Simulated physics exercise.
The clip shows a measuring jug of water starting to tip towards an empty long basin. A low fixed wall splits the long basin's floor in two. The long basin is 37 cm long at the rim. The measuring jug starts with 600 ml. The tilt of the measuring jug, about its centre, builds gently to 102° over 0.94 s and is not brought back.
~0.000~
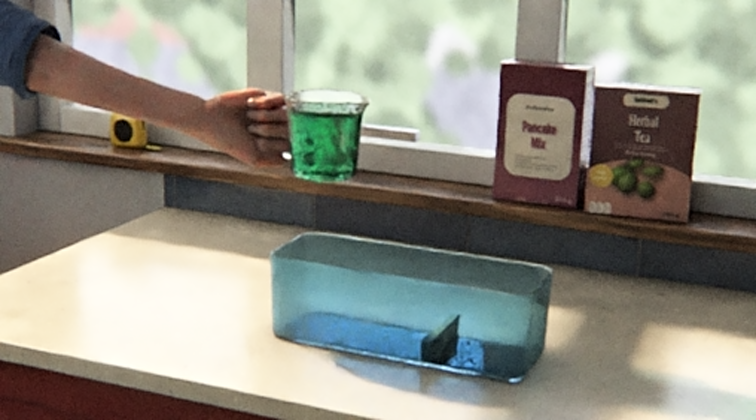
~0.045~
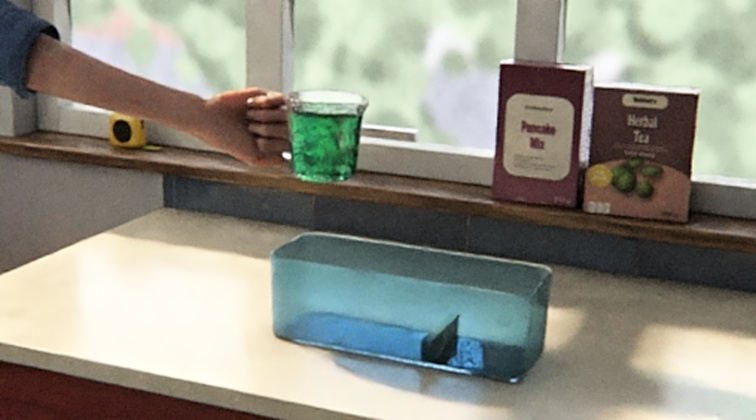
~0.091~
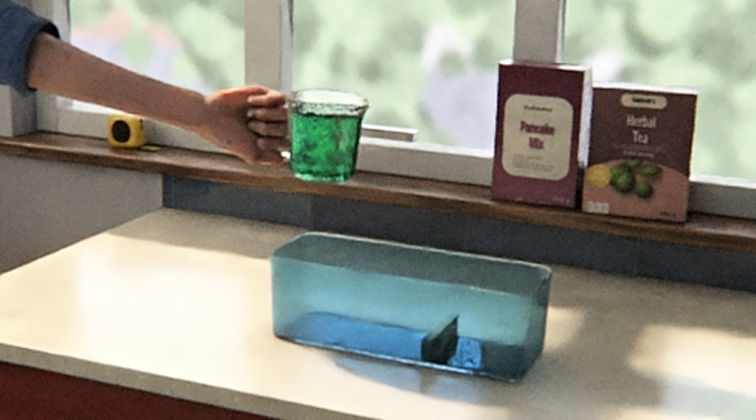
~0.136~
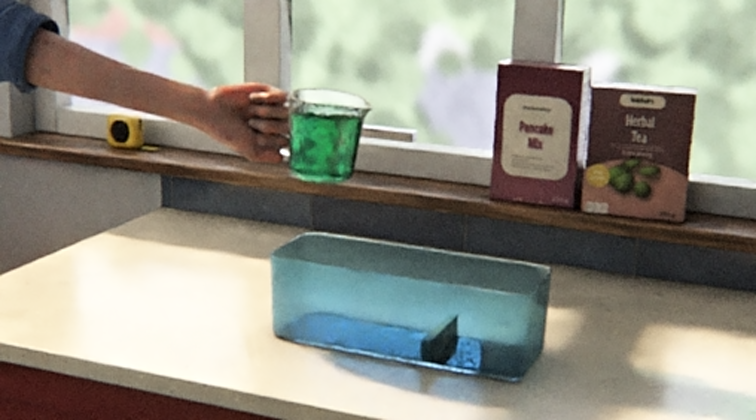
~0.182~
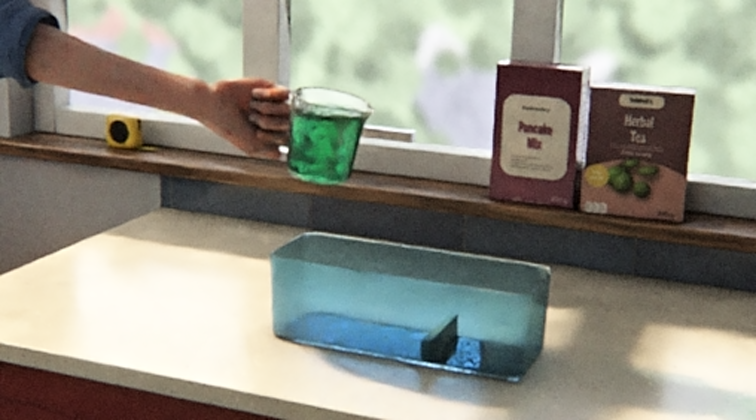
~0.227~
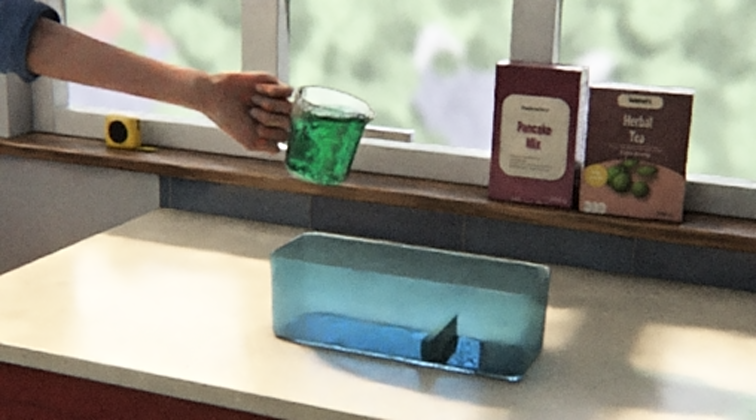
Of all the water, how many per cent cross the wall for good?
Roughly 10 per cent is past the wall.
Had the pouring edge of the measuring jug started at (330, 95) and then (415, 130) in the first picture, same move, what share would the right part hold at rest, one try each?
First 20, then 75 per cent.
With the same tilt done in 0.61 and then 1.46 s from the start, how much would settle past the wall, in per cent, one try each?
First 10, then 10 per cent.
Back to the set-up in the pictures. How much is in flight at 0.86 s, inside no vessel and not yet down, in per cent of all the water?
Near 24 in a hundred.
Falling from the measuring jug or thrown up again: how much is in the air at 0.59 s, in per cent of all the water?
Near 22 in a hundred.
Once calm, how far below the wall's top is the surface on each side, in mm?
Left about 12 mm, right about 26 mm.
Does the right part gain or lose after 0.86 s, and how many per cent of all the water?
It goes up by about 9.
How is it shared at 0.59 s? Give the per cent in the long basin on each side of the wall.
Some 5 per cent left and 0 right.
Then, 0.59 s in, the tilt is 71° and 73 per cent is still to pour, 5 is left of the wall and 0 right of it.
Then, 0.86 s in, the tilt is 100° and 20 per cent is still to pour, 55 is left of the wall and 2 right of it.
Then, 1.14 s in, the tilt is 102° and 2 per cent is still to pour, 85 is left of the wall and 6 right of it.
Then, 1.44 s in, the tilt is 102° and 0 per cent is still to pour, 87 is left of the wall and 10 right of it.
Finally, 86 per cent lies left of the wall, 10 right of it and 3 outside.
